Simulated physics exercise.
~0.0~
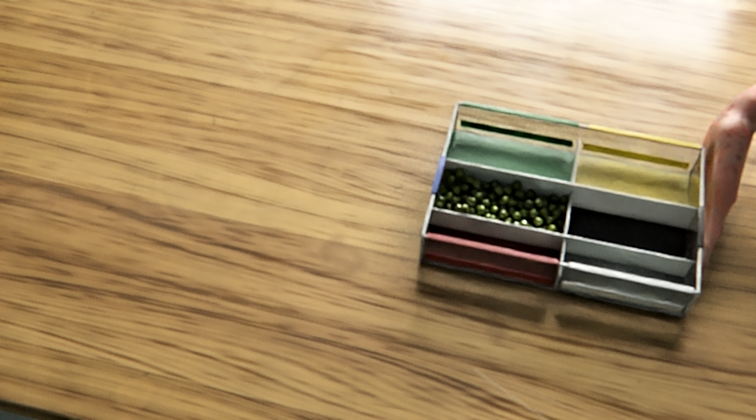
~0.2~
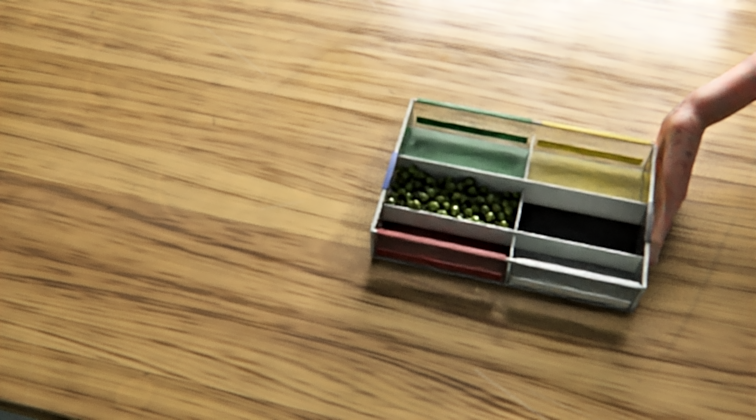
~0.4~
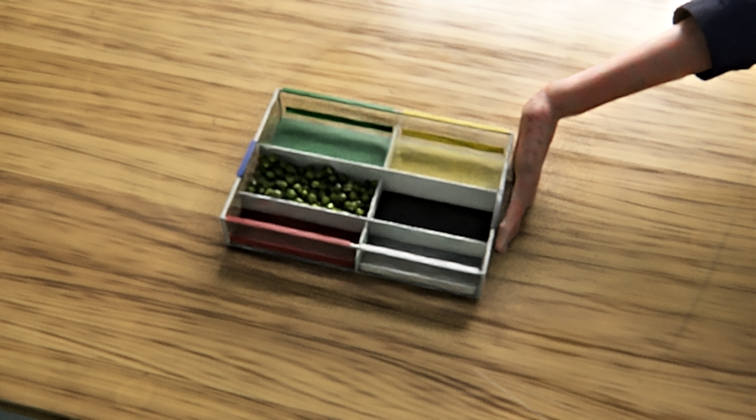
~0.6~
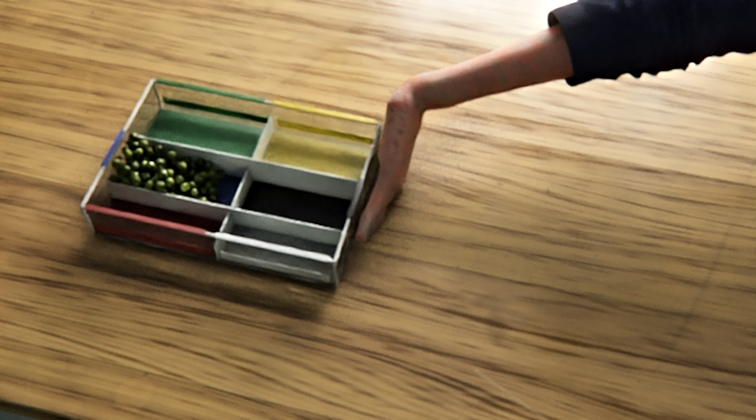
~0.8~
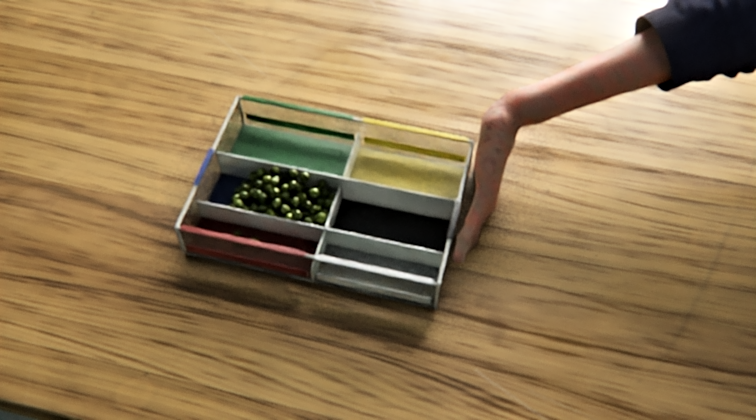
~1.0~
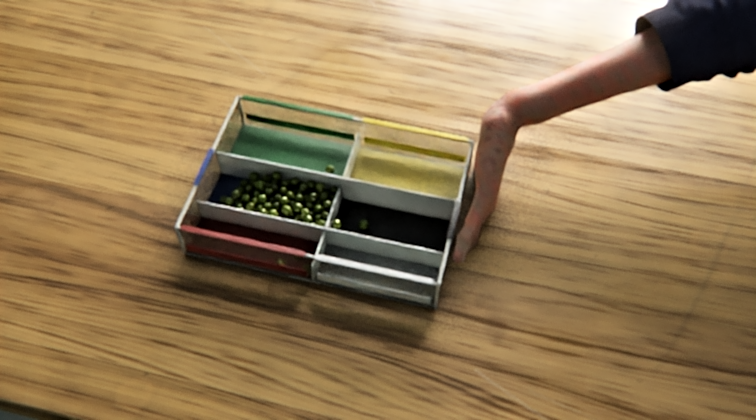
A shallow drawer tray, split into six compartments coloured green, yellow, blue, red, black and white, slides left across a striped wooden table with a hand at its right side. Small olives fill the blue compartment on the left of the middle row. As the tray travels further left, a dark-sleeved arm comes into view and the olives bunch up toward the left. The tray then moves a shorter way back to the right, and the olives heap toward the divider. It ends still, most olives spread in their compartment and a few in neighbouring ones.
